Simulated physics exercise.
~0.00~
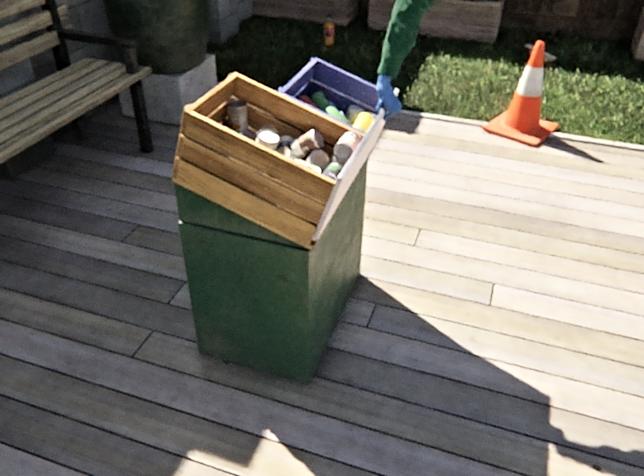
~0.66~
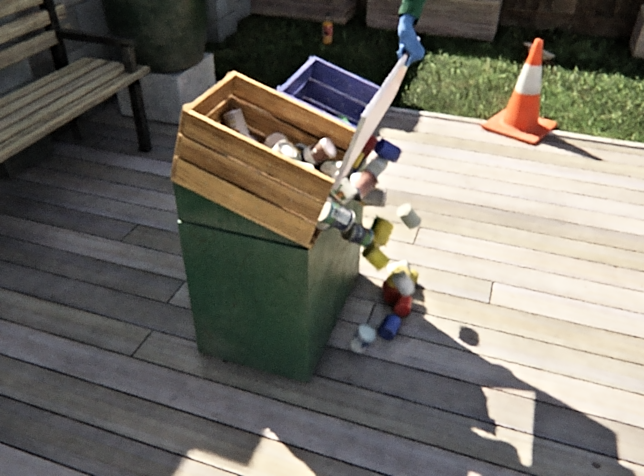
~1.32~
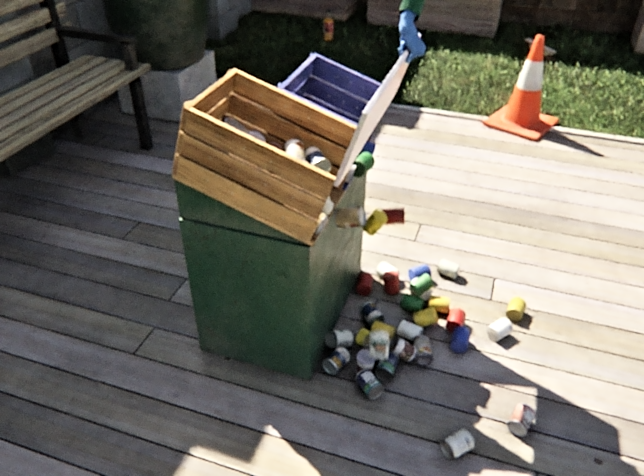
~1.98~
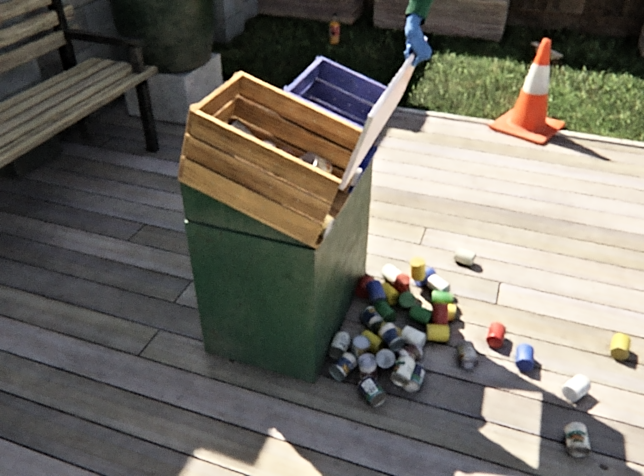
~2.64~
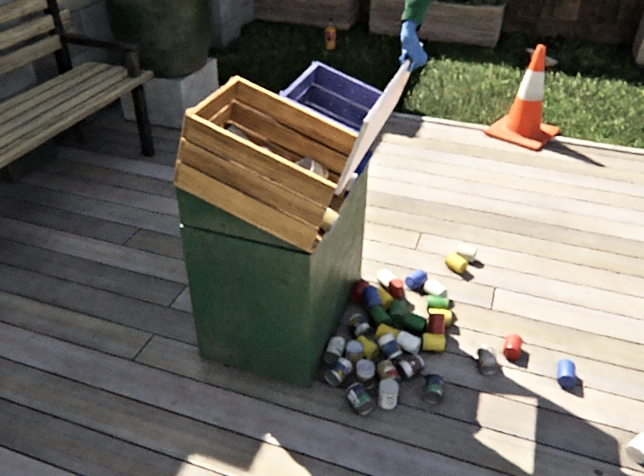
Small colourful containers spilling from wooden and blue bins as a gloved hand raises the gate, then lying scattered across the decking.
